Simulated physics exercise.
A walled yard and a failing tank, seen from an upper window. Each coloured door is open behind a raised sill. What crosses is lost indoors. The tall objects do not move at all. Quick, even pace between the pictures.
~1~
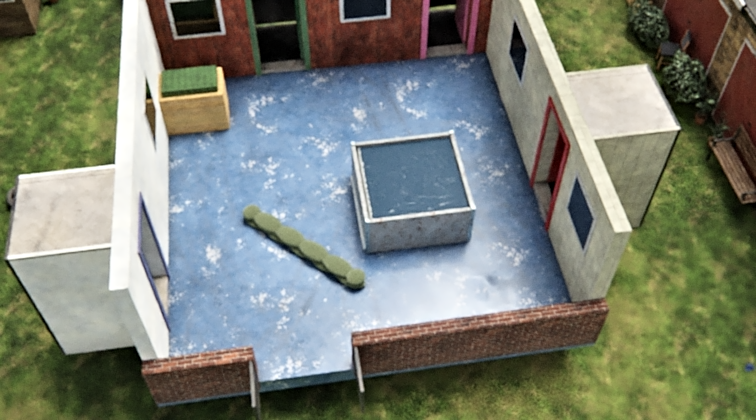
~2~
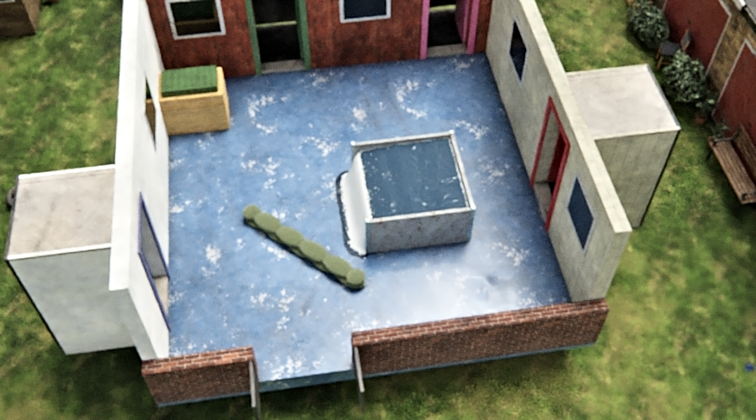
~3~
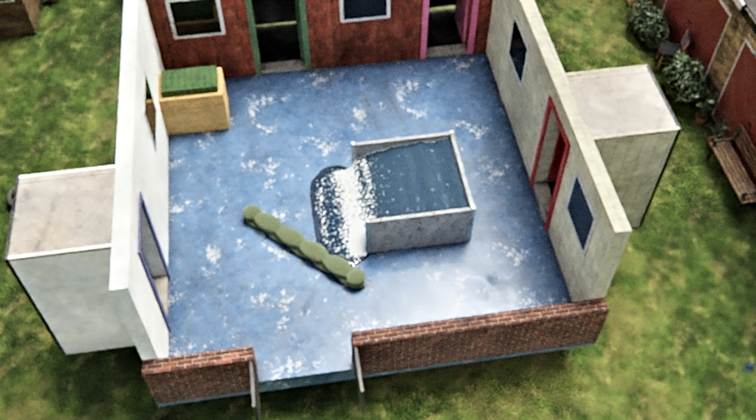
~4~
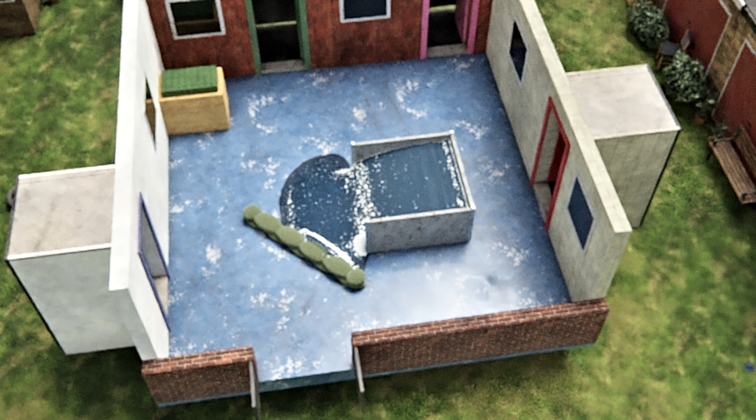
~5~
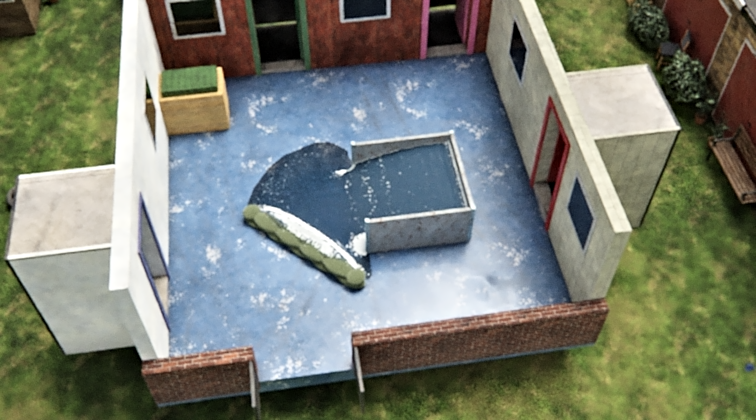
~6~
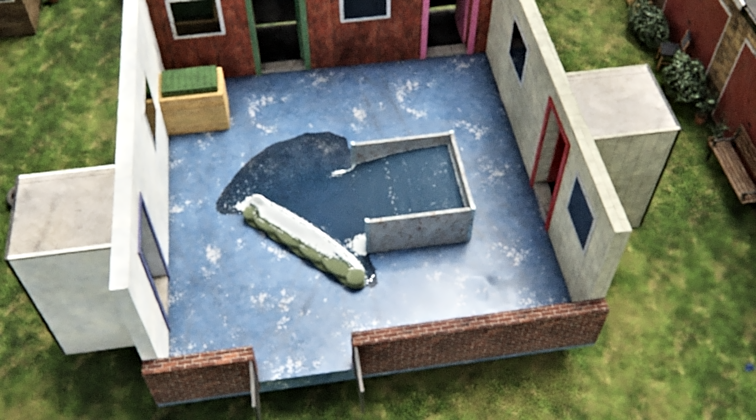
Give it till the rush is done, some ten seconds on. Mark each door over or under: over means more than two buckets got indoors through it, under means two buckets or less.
Red door - under, pink door - under, blue door - under, green door - over.
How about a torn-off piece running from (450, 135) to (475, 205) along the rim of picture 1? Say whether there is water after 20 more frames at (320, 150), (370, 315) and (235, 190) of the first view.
In the order you gave them, I get still bare, drenched, still bare.
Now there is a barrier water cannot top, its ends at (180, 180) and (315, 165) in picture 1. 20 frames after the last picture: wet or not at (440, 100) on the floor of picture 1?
Answer: That point is left unsoaked.
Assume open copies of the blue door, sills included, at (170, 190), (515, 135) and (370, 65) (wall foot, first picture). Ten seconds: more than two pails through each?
First door gets past it, second door doesn't reach it, third door doesn't reach it.
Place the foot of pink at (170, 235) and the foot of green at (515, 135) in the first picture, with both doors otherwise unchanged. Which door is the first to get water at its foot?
That's the pink door.
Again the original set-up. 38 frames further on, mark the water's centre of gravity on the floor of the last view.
My reading is close to (330, 194).
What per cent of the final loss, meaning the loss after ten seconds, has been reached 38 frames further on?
Roughly 65 %.
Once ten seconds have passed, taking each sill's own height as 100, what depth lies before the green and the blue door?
I'd put it at close to 40 and 20 per cent.
A moment on, water covers 30 % of the floor; the red door not reached, the pink door not reached, the blue door not reached, the green door not reached.
Next, water covers 45 % of the floor; the red door not reached, the pink door not reached, the blue door wet at the sill, nothing in, the green door not reached.
Then, water covers 55 % of the floor; the red door not reached, the pink door not reached, the blue door wet at the sill, nothing in, the green door under two buckets in.
Later, water covers 80 % of the floor; the red door wet at the sill, nothing in, the pink door wet at the sill, nothing in, the blue door wet at the sill, nothing in, the green door far over two buckets in.
In the end, water covers 95 % of the floor; the red door wet at the sill, nothing in, the pink door under two buckets in, the blue door wet at the sill, nothing in, the green door far over two buckets in.
